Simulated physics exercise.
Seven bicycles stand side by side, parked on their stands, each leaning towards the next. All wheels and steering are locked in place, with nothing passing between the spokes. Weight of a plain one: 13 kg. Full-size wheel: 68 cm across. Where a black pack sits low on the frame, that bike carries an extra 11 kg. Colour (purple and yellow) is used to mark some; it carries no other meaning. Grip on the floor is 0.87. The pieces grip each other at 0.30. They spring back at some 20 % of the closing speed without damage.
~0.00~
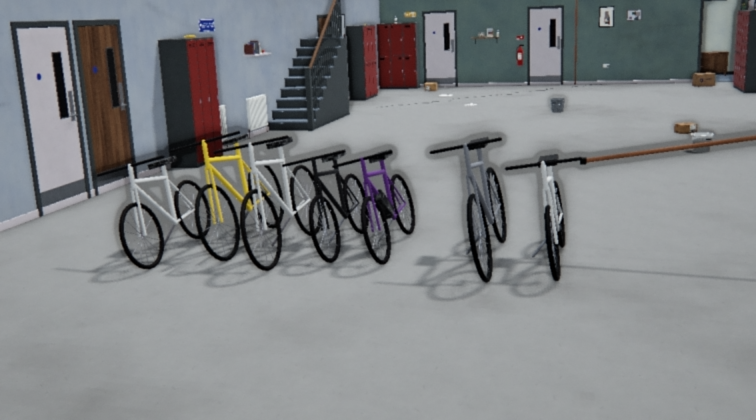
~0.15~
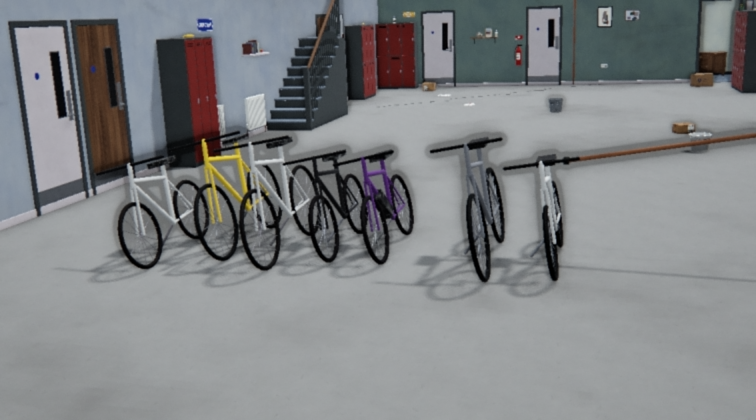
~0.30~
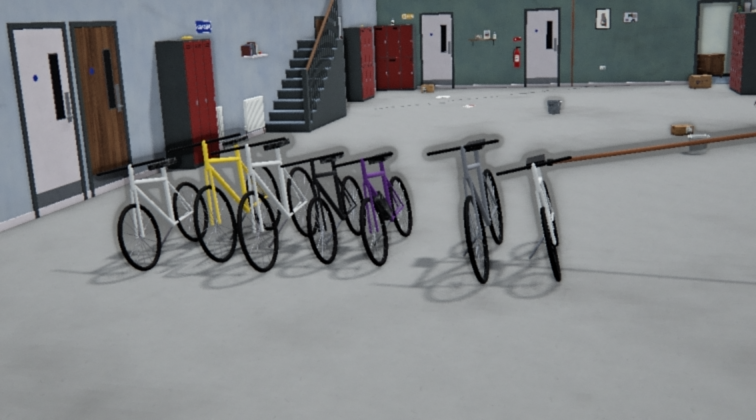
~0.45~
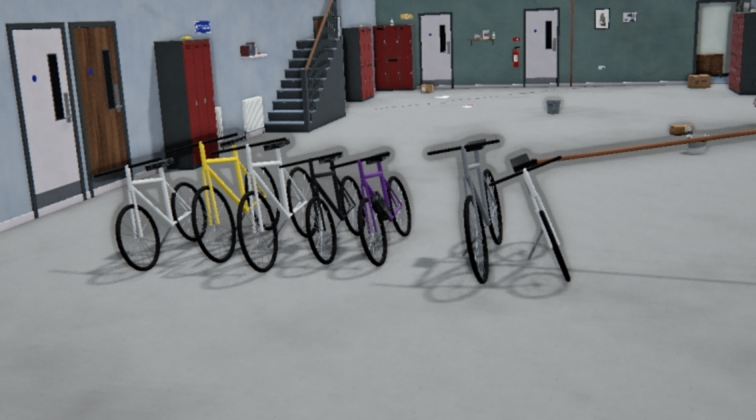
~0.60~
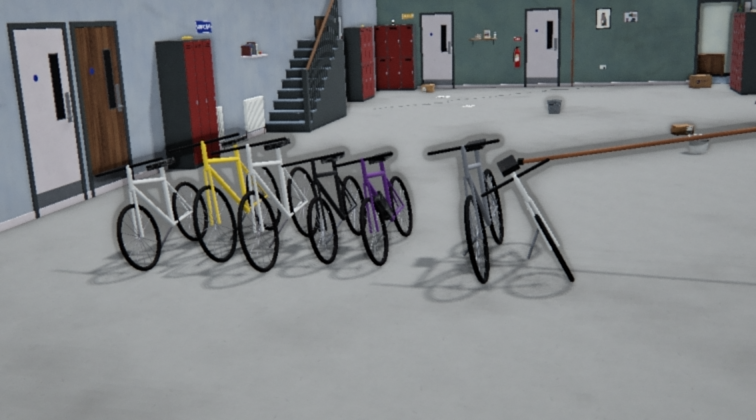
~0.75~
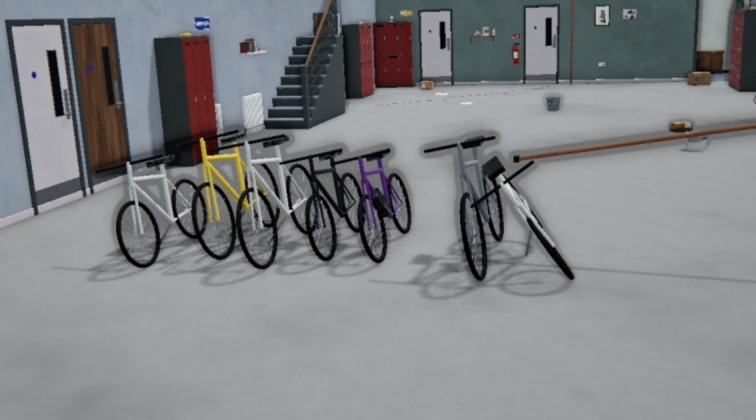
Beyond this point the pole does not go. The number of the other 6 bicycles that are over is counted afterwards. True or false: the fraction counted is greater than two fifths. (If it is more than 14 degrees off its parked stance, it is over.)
True.
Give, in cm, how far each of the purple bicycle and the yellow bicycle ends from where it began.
For purple it's 60 cm, and for yellow it's 90 cm.
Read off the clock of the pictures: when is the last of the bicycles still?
4.0 s or so.
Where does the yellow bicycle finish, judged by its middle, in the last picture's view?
End point in last frame: Roughly (143, 213).
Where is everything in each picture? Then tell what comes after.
In the first frame (we follow the side turned to the camera), pole end (584, 162) 16 cm from the first bicycle; purple bicycle (361, 219); yellow bicycle (194, 209); no other piece has moved.
The second frame shows pole end 39 mm from the first bicycle; purple bicycle (361, 218).
The third frame shows pole end pushing; purple bicycle (360, 220); no other piece has moved.
The fourth frame shows pole end (535, 163) pushing; yellow bicycle (190, 211); no other piece has moved.
The fifth frame shows pole end (521, 163) pushing; purple bicycle (360, 220); no other piece has moved.
The sixth frame shows pole end (517, 160) stopped; yellow bicycle (191, 207); purple bicycle (358, 217); no other piece has moved.
Around 1.98 s, 3 of the 6 other bicycles over; purple bicycle tipped 24°.
Around 3.18 s, 6 of the 6 other bicycles over; purple bicycle tipped 59°; yellow bicycle tipped 40°.
Finally (4.2 s), 6 of the 6 other bicycles over; yellow bicycle lying flat; purple bicycle tipped 59°. That is 100 per cent. Not one is left standing. Seen by the last camera, middles, yellow bicycle near (143, 213), purple bicycle near (321, 214).
